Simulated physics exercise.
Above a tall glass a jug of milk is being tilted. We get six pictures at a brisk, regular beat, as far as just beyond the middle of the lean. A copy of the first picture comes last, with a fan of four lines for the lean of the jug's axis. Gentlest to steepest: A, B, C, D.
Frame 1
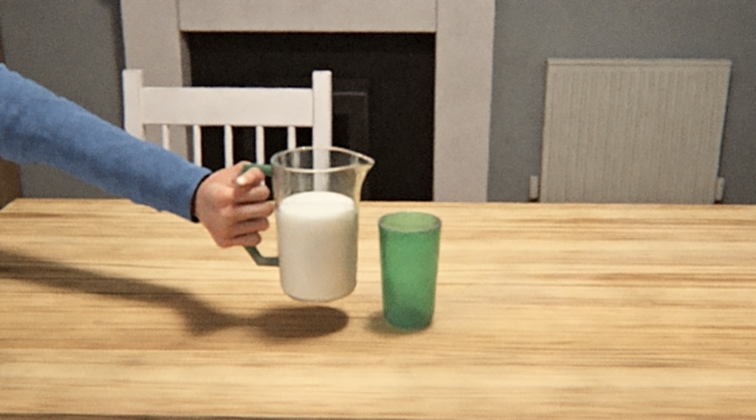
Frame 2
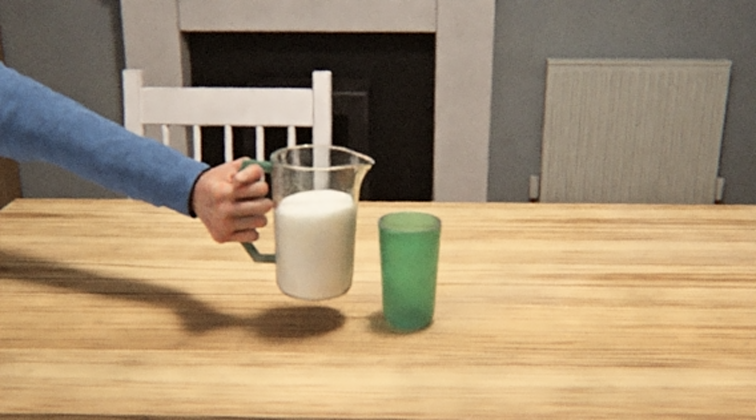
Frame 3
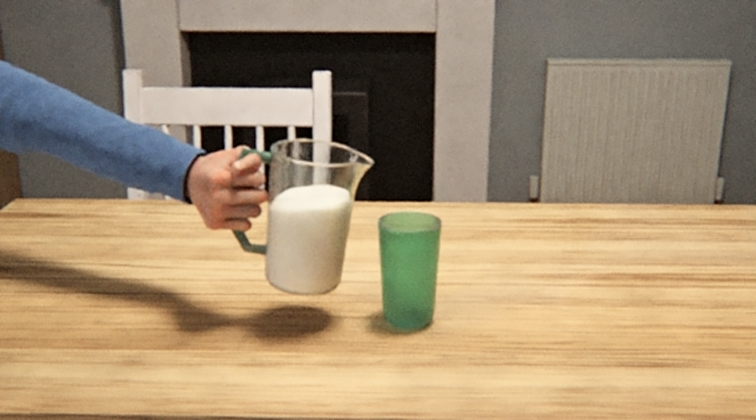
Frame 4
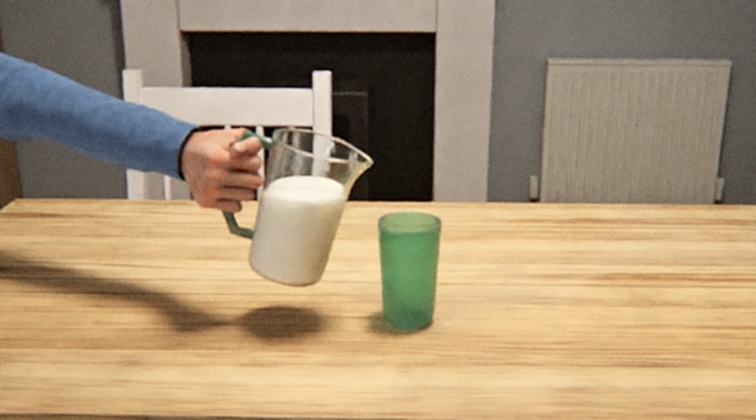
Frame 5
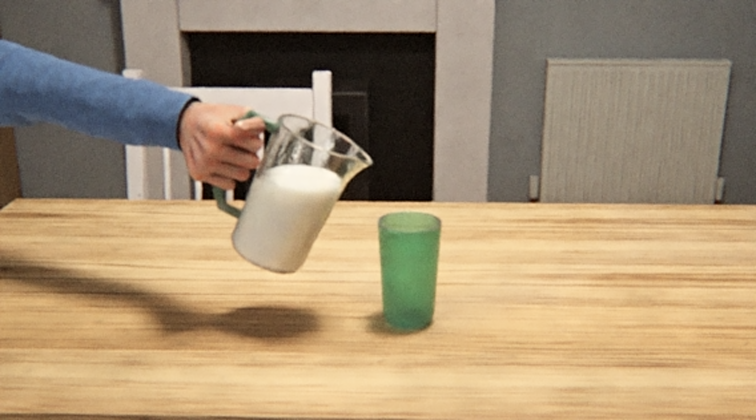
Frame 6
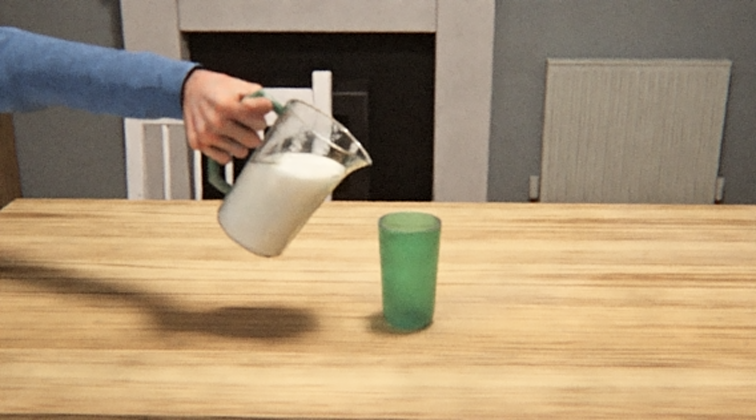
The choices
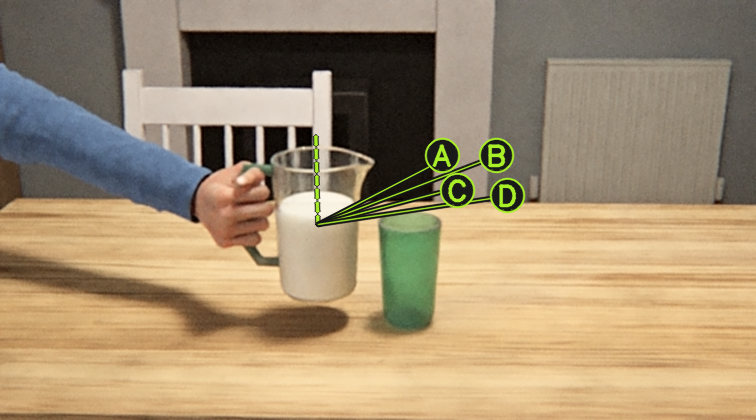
A hand lifts a clear jug of milk slightly and tilts it rightward beside a green glass.
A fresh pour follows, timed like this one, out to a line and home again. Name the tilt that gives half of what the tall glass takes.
B works best here.
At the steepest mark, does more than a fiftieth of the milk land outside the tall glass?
Yes.
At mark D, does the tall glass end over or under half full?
Over half.
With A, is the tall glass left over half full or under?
Under half.
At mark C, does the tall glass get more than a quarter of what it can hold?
Yes.
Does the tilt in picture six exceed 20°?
Yes.
On the marked copy, A at (429, 166); B at (481, 161); C at (439, 192); D at (490, 198).
For mark A, the tall glass ends with about 29 % of what it can hold.
For mark B, the tall glass ends with about 49 % of what it can hold.
For mark C, the tall glass ends with about 74 % of what it can hold.
For mark D, the tall glass ends with about 76 % of what it can hold; 16 % of the milk is spilt.
